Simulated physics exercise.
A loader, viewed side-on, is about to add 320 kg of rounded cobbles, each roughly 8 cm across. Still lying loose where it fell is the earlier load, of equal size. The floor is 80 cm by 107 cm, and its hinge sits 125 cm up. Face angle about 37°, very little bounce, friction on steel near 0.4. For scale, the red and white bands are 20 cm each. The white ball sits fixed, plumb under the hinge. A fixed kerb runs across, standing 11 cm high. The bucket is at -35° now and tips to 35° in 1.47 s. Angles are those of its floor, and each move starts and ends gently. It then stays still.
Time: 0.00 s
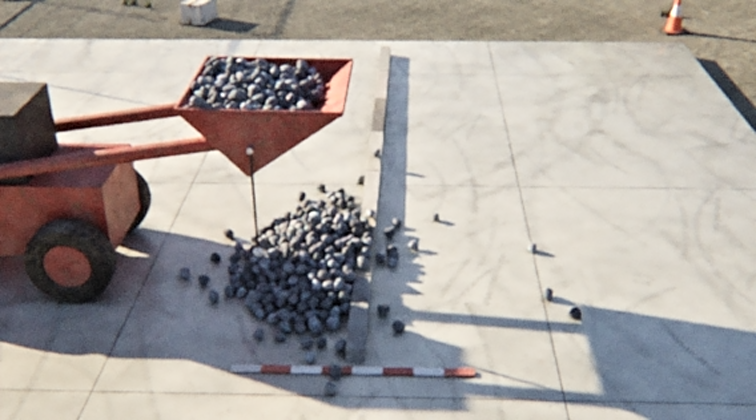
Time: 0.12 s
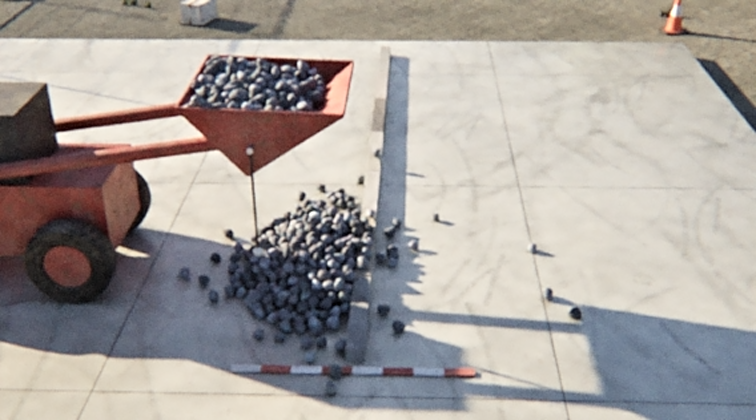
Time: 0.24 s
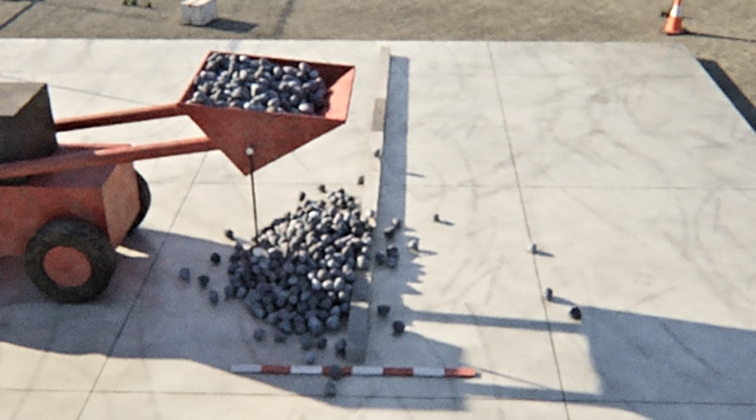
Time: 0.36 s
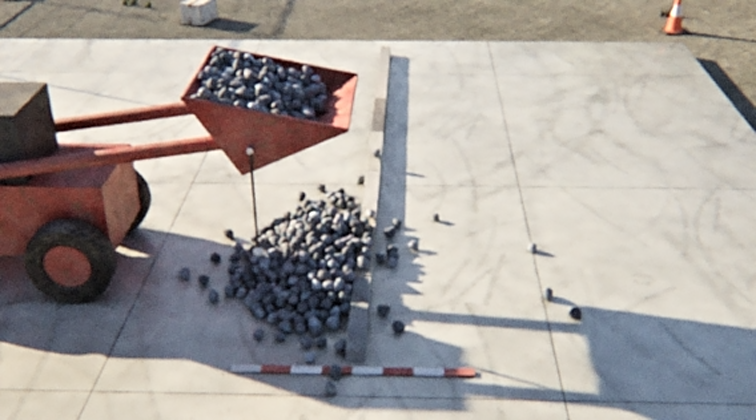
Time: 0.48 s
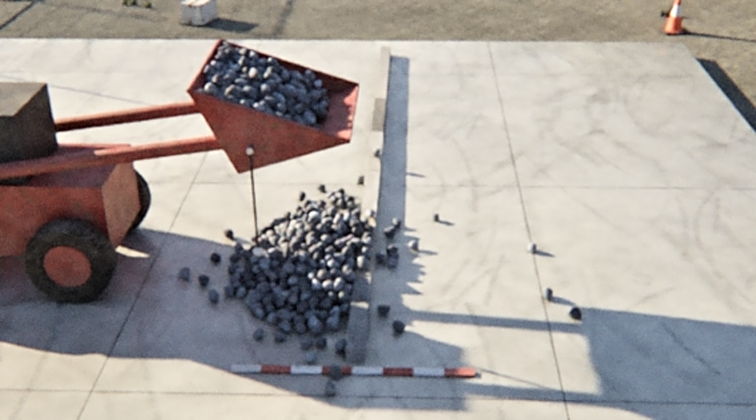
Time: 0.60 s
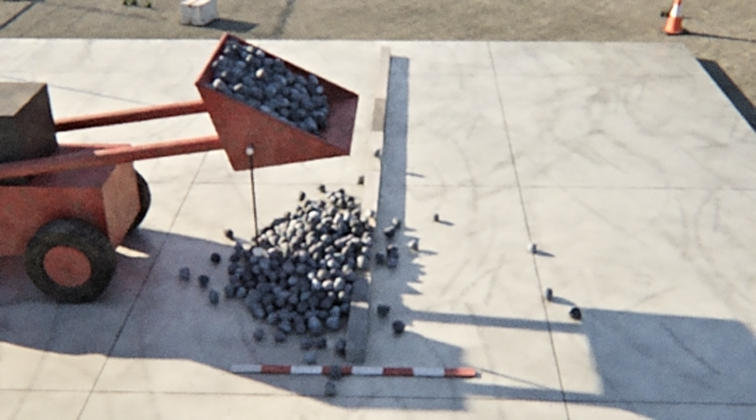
A red loader's raised bucket of dark stones slowly tilts down to the right.
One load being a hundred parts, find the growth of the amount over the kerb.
A growth of about 89 parts in a hundred.
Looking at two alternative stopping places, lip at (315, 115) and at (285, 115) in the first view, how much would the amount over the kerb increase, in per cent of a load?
Around 60 percent, then around 40 percent.
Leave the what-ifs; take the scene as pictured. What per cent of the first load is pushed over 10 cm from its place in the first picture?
About 0 per cent.
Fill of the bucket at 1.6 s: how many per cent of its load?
Close to 50 per cent of the load.
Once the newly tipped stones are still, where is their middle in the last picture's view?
Near (414, 259).
After 1.1 s the floor is at 24°; in per cent of one load, 100 in the bucket, 97 on this side of the kerb, 3 over the kerb; the foremost stones are at (460, 262).
After 1.6 s the floor is at 35°; in per cent of one load, 48 in the bucket, 132 on this side of the kerb, 20 over the kerb; the foremost stones are at (467, 255).
After 1.9 s the floor is at 35°; in per cent of one load, 10 in the bucket, 124 on this side of the kerb, 66 over the kerb; the foremost stones are at (513, 267).
After 4.5 s the floor is at 35°; in per cent of one load, 0 in the bucket, 108 on this side of the kerb, 92 over the kerb; the foremost stones are at (594, 270). Net gain over the kerb, 89.
